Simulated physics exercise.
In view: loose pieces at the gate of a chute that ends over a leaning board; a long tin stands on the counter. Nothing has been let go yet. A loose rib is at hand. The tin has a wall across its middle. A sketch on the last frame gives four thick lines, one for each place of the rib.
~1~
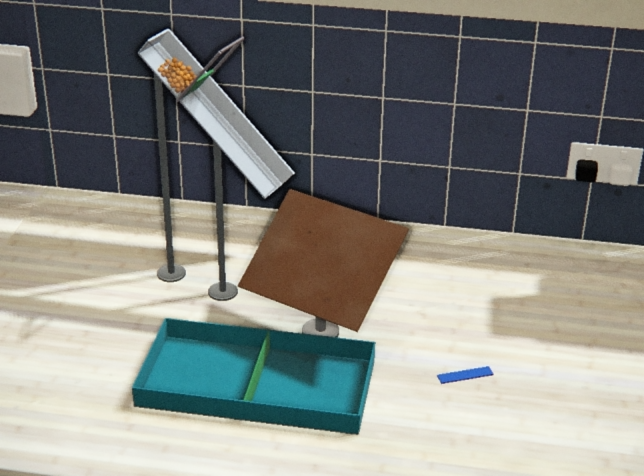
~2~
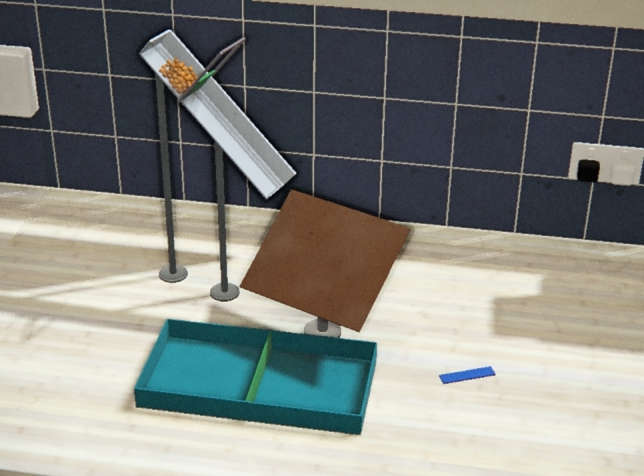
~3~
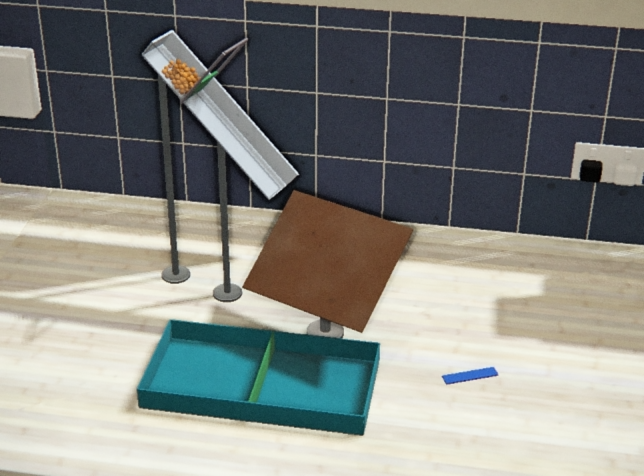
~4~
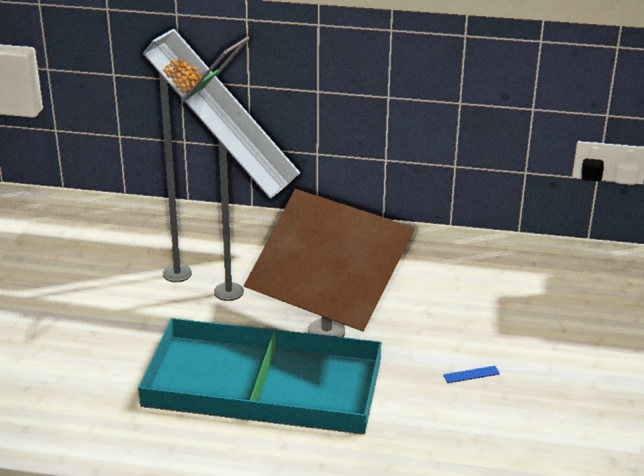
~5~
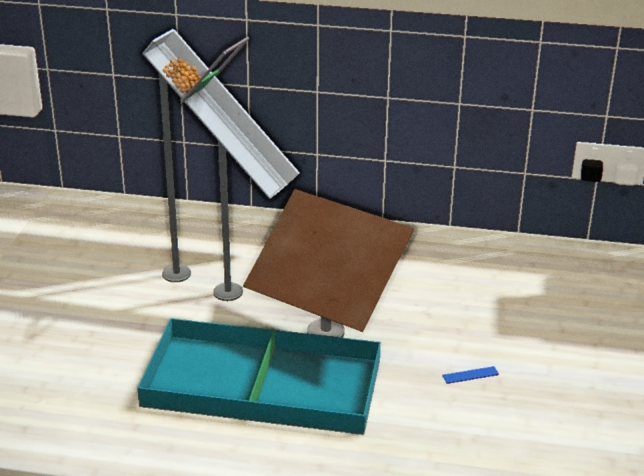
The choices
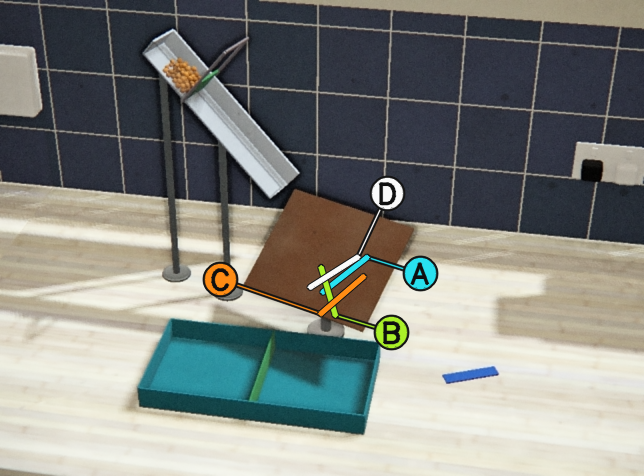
Only the camera moves, drifting very slightly so that the view of a pale wooden counter before dark blue tiles, seen from a little above, shifts a touch right and then eases back. Orange chickpeas sit behind a gate high in a grey sloping chute at upper left, above a tilted brown board, a teal tin with a green divider and a blue strip at right. The objects themselves stay still.
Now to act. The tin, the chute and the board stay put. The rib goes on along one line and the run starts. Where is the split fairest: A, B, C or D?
The best line is D.
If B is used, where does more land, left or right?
Right.
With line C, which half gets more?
More lands on the right.
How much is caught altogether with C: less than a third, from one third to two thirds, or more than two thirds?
It is more than two thirds.
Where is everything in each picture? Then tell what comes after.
The first frame shows load behind the gate at (184, 78), roasted chickpeas; lip of the chute at (274, 191), sloping fairly steeply.
The second frame shows middle of the board at (324, 258), tilted fairly steeply; middle of its low edge at (297, 309); of its high edge at (349, 208).
The third frame shows front corners of the tin at (137, 389) and (364, 416); front end of its middle wall at (249, 402); gate still shut at (206, 79).
The fourth frame shows middle of the load at (189, 79); lip at (279, 191).
The fifth frame shows middle of the load at (189, 79); lip at (279, 191).
On the marked copy, line A from (367, 257) to (322, 292); line B from (321, 267) to (335, 315); line C from (363, 276) to (320, 313); line D from (357, 257) to (310, 287).
For line A, of what is caught, a small part in the left half, most in the right.
For line B, of what is caught, a small part in the left half, most in the right.
For line C, of what is caught, a small part in the left half, nearly all in the right.
For line D, of what is caught, about two thirds in the left half, about a third in the right.
